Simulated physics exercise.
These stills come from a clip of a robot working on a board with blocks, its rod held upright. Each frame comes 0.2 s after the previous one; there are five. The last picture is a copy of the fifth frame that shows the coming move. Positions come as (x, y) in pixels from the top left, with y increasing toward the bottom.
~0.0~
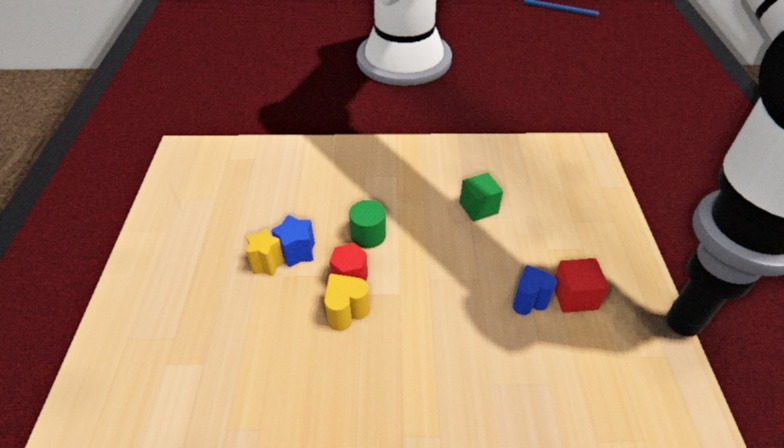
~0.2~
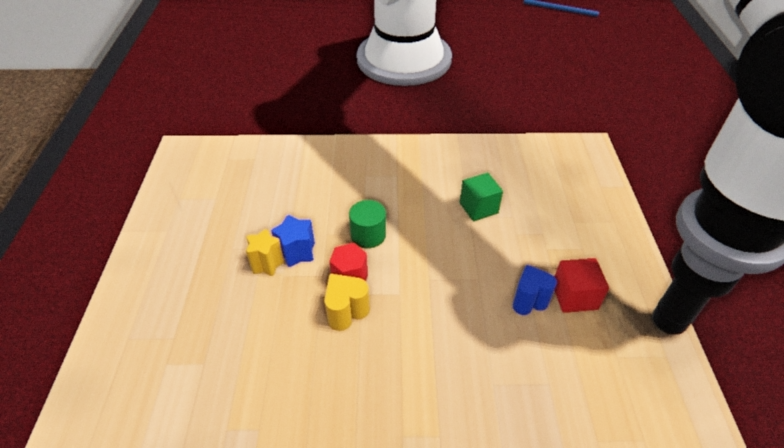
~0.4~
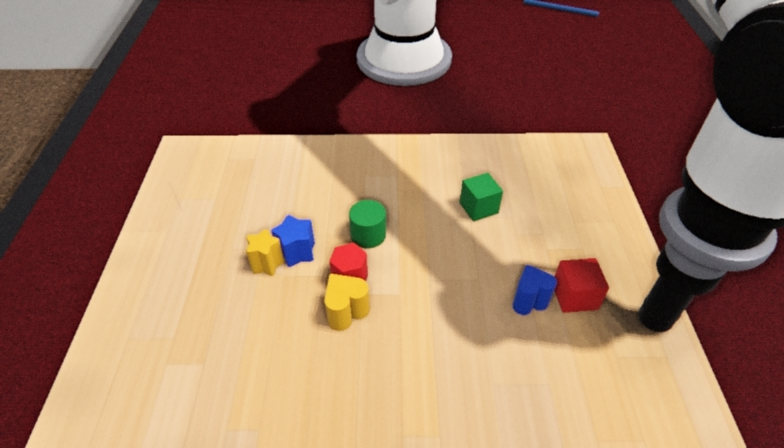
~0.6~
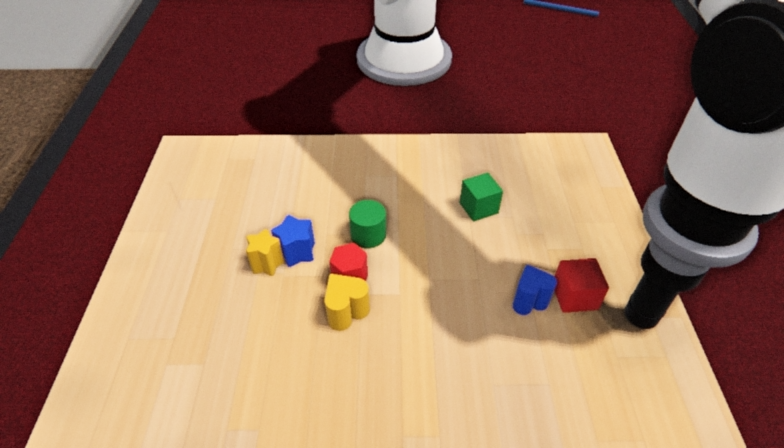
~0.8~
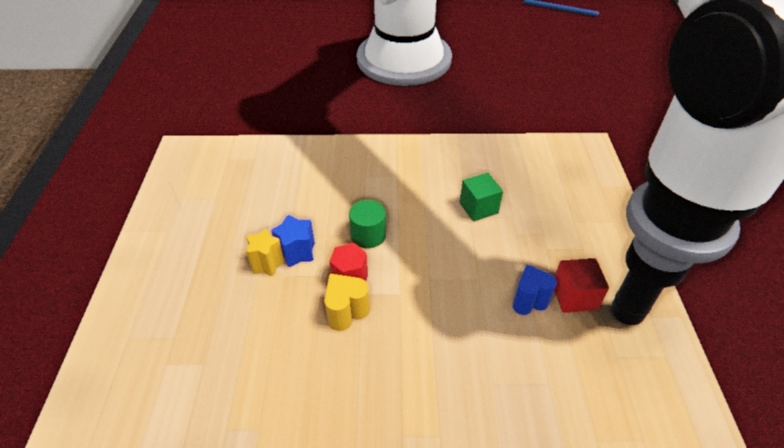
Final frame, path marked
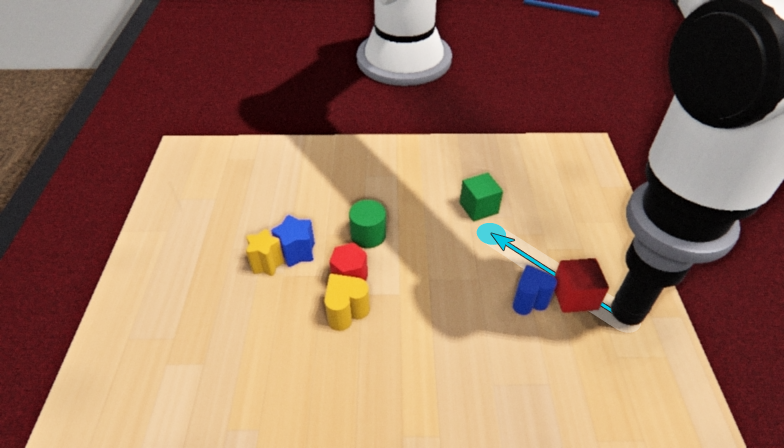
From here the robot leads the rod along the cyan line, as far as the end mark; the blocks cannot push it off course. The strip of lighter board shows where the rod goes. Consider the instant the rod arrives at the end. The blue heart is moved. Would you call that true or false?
This is true.
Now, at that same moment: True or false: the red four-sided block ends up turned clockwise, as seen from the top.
False - the claim does not hold.
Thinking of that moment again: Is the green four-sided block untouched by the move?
The answer is yes.
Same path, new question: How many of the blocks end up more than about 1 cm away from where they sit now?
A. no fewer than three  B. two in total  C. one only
I'll go with B - two in total.
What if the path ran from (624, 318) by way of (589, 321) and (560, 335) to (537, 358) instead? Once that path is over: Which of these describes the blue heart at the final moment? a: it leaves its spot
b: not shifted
My pick is a.
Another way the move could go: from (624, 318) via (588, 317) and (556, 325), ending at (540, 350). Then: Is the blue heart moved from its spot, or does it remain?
That block moves.
Path on the board, straight from (624, 318) to (491, 234).
What follows on the original path. One third of the way, rod at (578, 282); blue heart at (517, 279), turned 30° anticlockwise; red four-sided block at (542, 254), turned 15° anticlockwise.
Two thirds of the way, rod at (533, 253); blue heart at (510, 279), turned 55° anticlockwise; red four-sided block at (501, 243), turned 70° anticlockwise.
At the end, rod at (493, 228); green four-sided block in place; blue heart at (510, 279), turned 55° anticlockwise; red four-sided block at (488, 239), turned 120° anticlockwise.
